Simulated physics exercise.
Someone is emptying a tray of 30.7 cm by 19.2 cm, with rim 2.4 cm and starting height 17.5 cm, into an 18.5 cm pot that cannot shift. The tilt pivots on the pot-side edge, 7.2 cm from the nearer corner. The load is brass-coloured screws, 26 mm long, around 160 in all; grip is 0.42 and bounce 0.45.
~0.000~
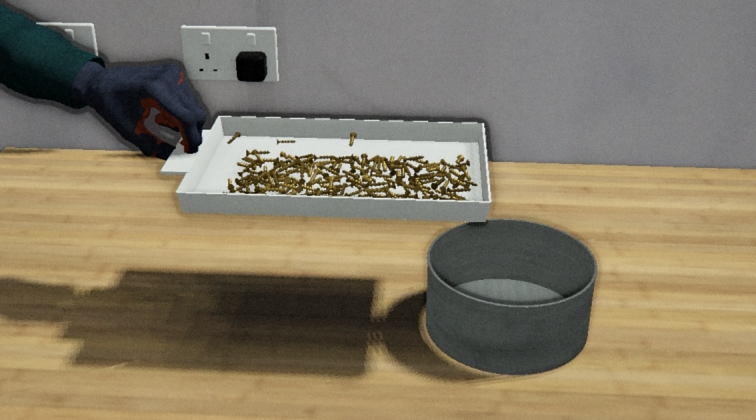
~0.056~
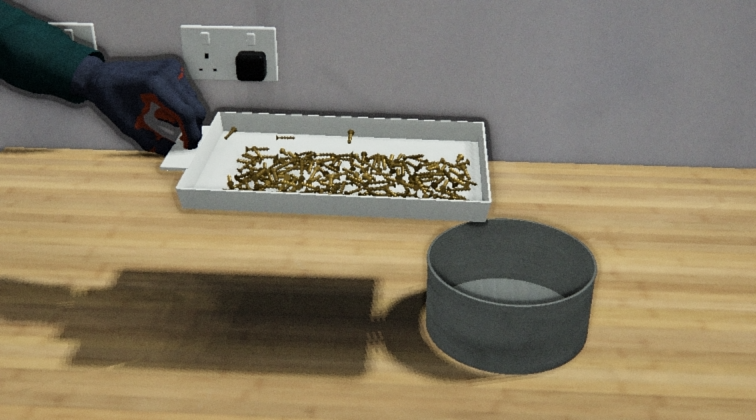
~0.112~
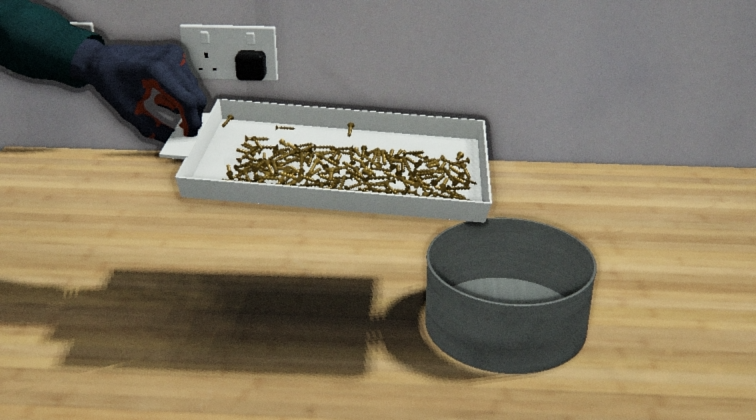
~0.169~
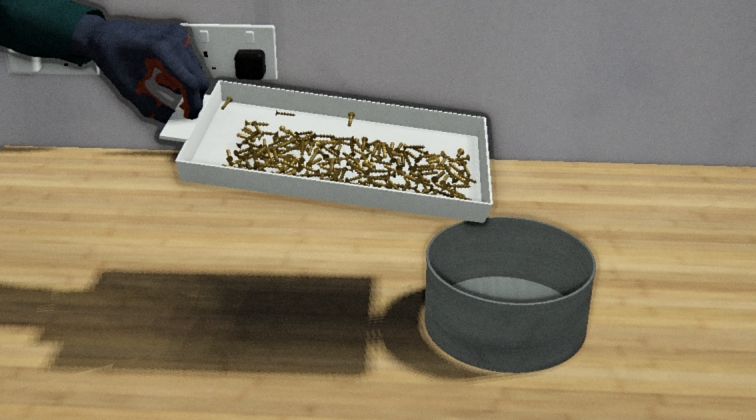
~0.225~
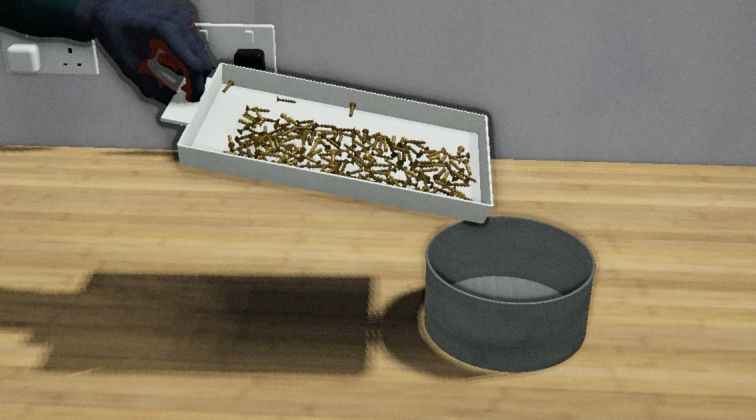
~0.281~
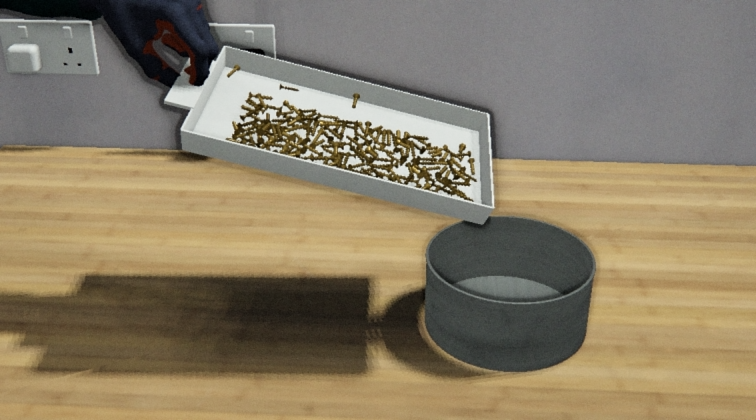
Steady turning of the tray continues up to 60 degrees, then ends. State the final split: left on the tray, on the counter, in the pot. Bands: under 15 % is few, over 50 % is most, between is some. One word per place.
Left on the tray: Most, counter: Few, pot: Some.
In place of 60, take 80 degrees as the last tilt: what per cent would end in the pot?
That would give about 60 per cent.
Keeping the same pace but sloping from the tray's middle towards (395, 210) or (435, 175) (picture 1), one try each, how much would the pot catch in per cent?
5 and 15 %.
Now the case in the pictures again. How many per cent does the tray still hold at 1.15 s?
Close to 90 in a hundred parts of the load.
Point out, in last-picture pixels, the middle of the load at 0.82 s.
Near (466, 171).
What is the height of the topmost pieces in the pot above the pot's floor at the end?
It stands at some 1.5 cm.
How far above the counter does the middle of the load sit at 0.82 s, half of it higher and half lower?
Some 20 cm.
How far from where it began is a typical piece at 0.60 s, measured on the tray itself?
4 cm.
After 0.60 s, tilt 37 degrees; the tray holds 100 %, the pot 0 %.
After 0.82 s, tilt 52 degrees; the tray holds 100 %, the pot 0 %.
After 1.15 s, tilt 60 degrees; the tray holds 90 %, the pot 10 %.
In the end, at 2.2 s, tray 75 %, counter 0 %, pot 25 %.
